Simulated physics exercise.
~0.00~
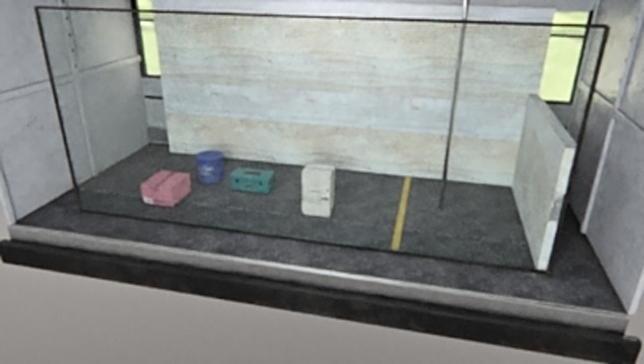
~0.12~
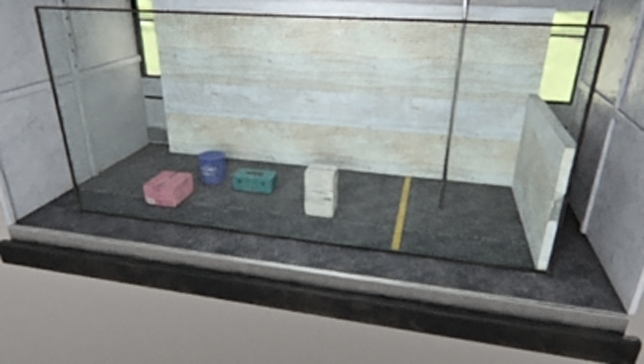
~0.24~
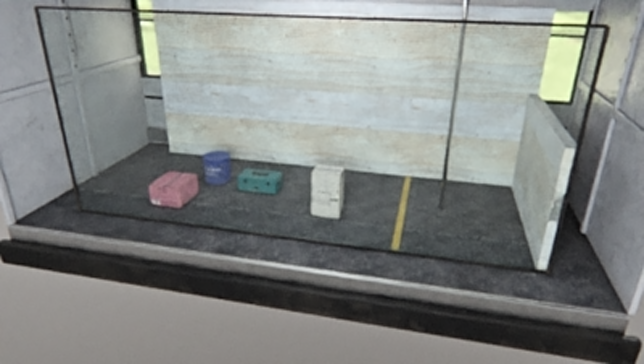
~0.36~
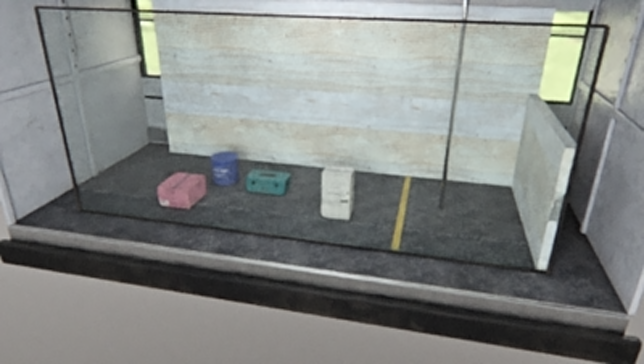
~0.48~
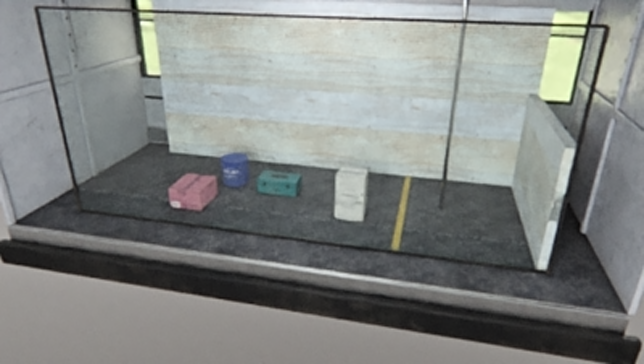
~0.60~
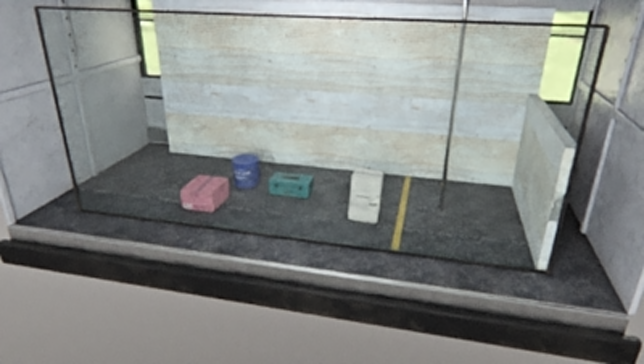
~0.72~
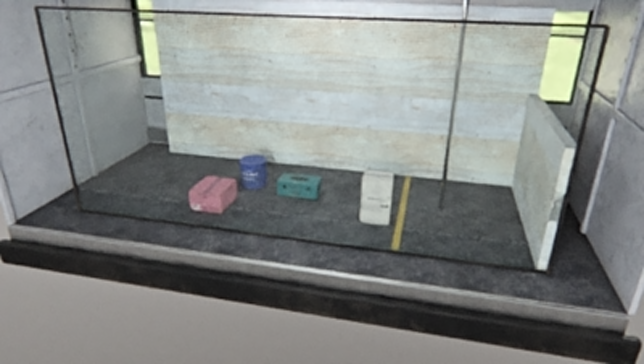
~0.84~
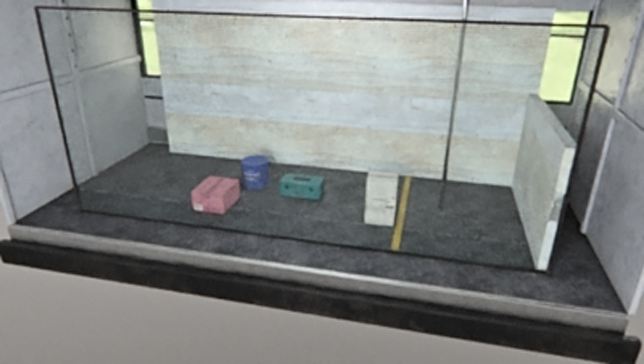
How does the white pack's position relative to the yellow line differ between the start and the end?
At the start the white pack stands well to the left of the yellow line, with a clear gap between them. By the end it has slid right and stands upright just short of the line.
A white pack, a teal toolbox, a blue bucket and a pink carton sit on the dark floor of a walled bay, to the left of a yellow line, and barely move at first. Then all of them begin sliding to the right together, keeping much the same spacing. The white pack leads and stays upright as it nears the line, while the walls and the thin pole stay fixed. The sliding dies away toward the end. The pack comes to rest just short of the yellow line, with the toolbox, bucket and carton stopped farther left.
